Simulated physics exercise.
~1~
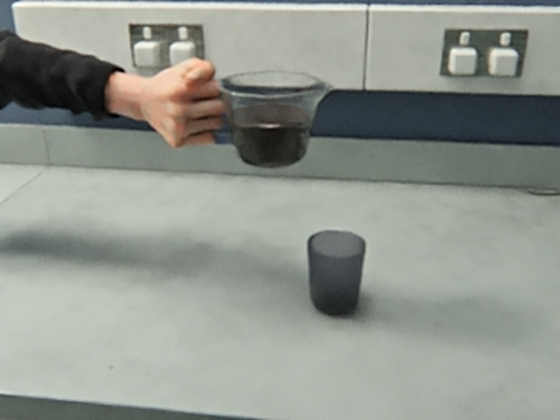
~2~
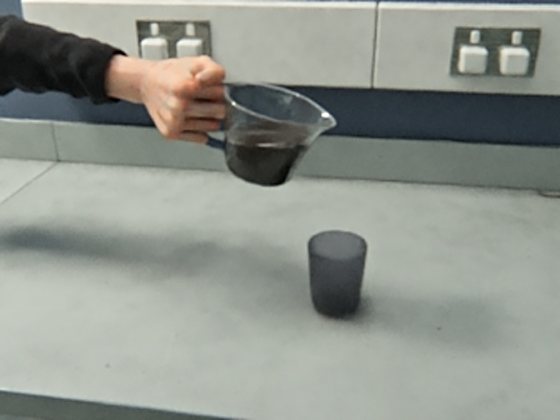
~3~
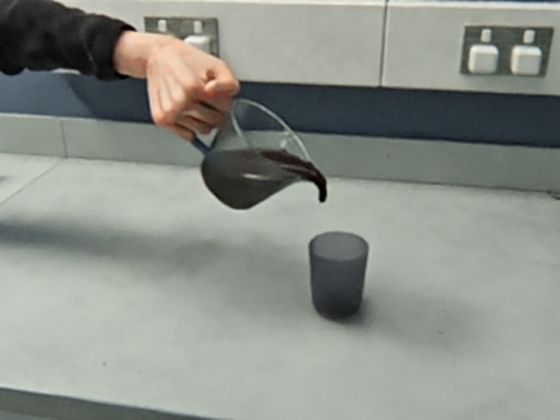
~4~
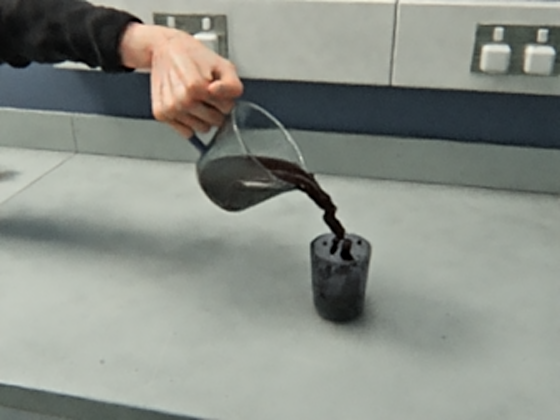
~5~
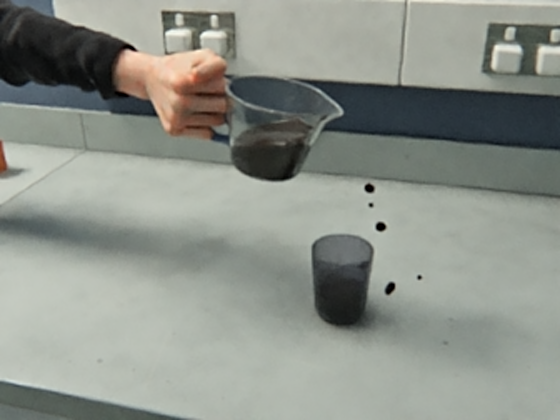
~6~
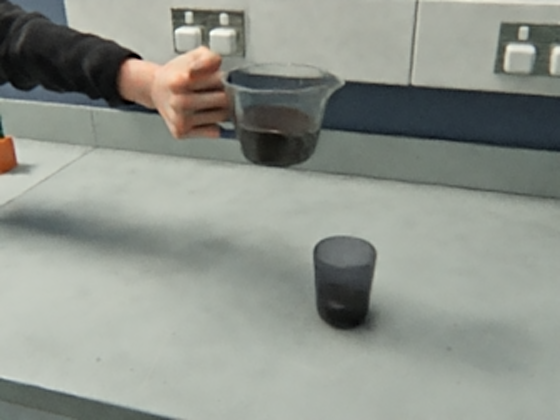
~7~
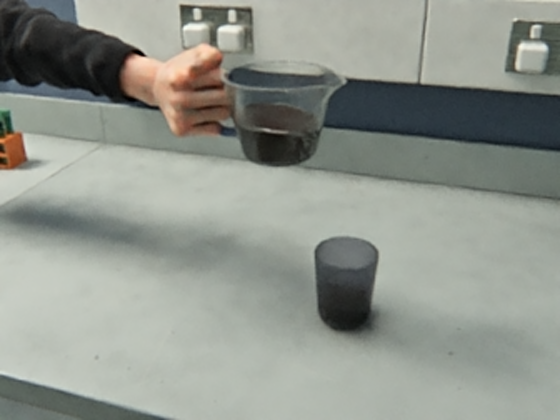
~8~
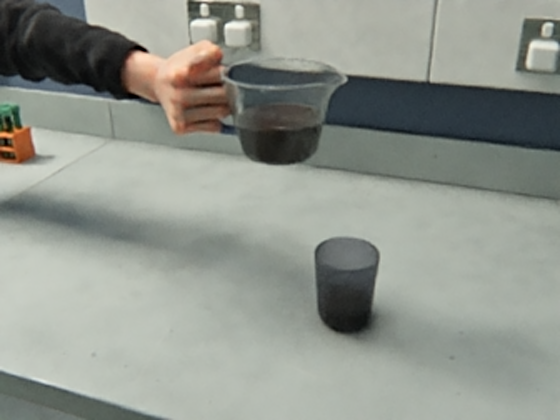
A hand tilting a glass jug to pour dark coffee into a small grey tumbler, then levelling it, leaving both partly filled.
